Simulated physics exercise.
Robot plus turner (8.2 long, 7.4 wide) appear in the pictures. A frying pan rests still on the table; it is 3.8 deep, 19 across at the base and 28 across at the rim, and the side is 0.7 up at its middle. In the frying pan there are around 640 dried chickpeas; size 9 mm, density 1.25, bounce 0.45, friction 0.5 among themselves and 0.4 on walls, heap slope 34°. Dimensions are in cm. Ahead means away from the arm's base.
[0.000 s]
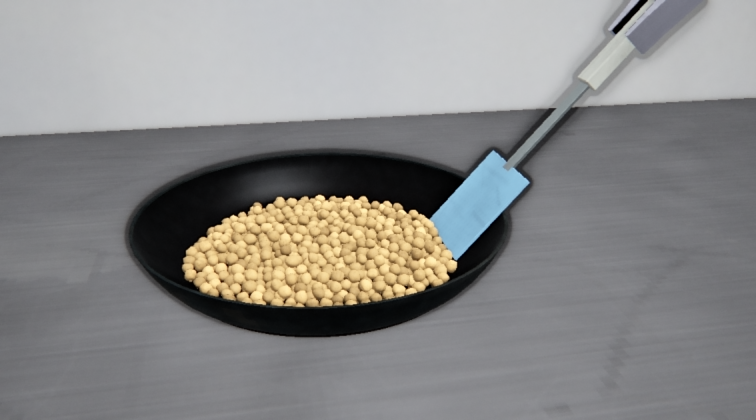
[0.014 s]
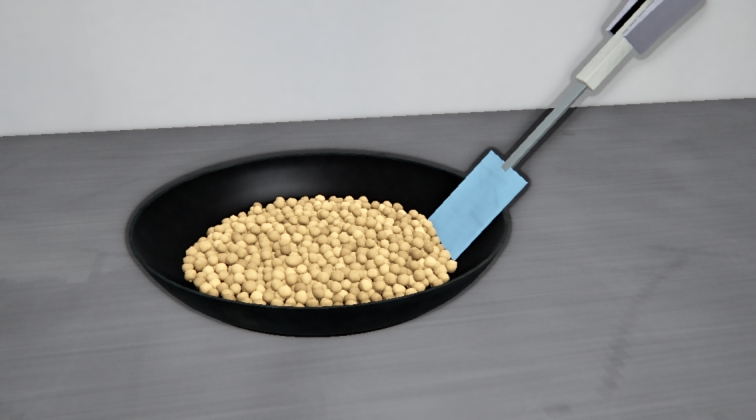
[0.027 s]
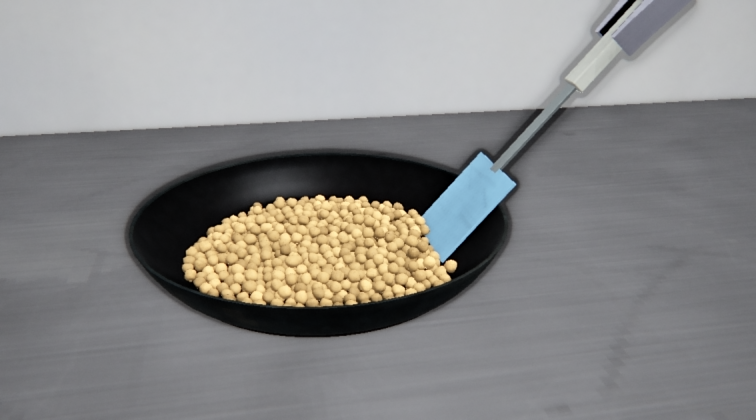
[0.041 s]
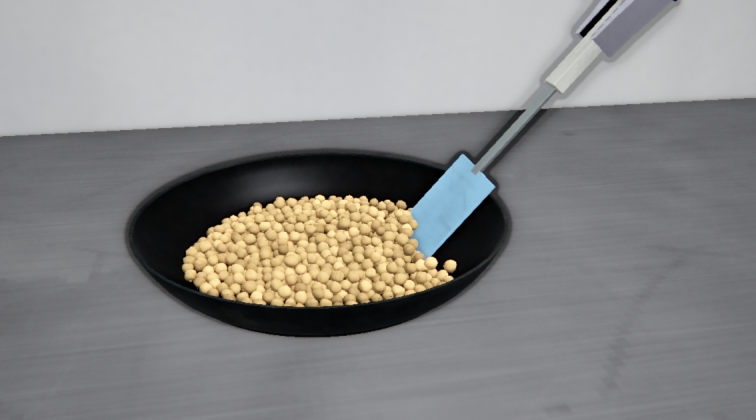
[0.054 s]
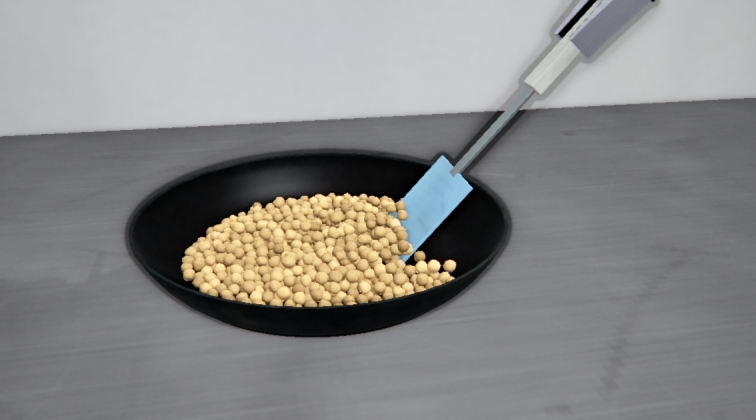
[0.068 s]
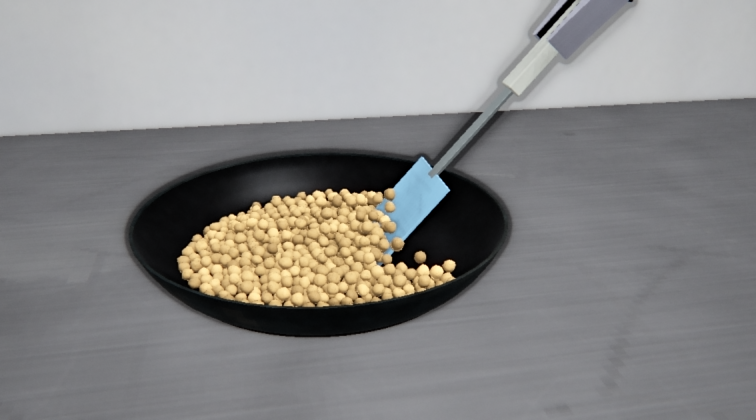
A blue turner held by a robot started at the right side of a black frying pan and slid left into the heaped chickpeas, pushing them together and leaving a few behind near the rim.
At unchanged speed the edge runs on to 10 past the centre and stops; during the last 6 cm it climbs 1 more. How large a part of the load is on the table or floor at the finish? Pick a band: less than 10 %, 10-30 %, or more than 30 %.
It falls in the band 10-30 %.
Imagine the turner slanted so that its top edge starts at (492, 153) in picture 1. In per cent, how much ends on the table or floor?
Spill: Approx. 20 per cent.
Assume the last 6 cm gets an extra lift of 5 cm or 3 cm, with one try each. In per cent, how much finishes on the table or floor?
It comes to around 15 per cent on the first try and around 15 per cent on the second.
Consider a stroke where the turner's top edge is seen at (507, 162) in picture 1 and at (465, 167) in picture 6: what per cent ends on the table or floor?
My guess would be close to 5 per cent.
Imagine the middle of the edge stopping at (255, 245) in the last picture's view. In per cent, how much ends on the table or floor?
Approximately 5 per cent, I reckon.
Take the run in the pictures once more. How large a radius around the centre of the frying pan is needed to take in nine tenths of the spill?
45 cm.
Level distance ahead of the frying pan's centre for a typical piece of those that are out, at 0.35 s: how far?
The distance is around 22 cm.
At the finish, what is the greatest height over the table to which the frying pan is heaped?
Some 4.0 cm above the table.
After 0.10 s, sloping 48°, highest piece 6 above the table; 644 in the frying pan.
After 0.13 s, sloping 48°, highest piece 8 above the table; 644 in the frying pan.
After 0.35 s, sloping 48°, highest piece 10 above the table; 532 in the frying pan, 96 on the table or floor, 16 on the blade or in flight.
After 1.40 s, sloping 48°, highest piece 4 above the table; 532 in the frying pan, 112 on the table or floor.
In the end, 532 in the frying pan, 112 on the table or floor. That is 17 % on the table or floor.
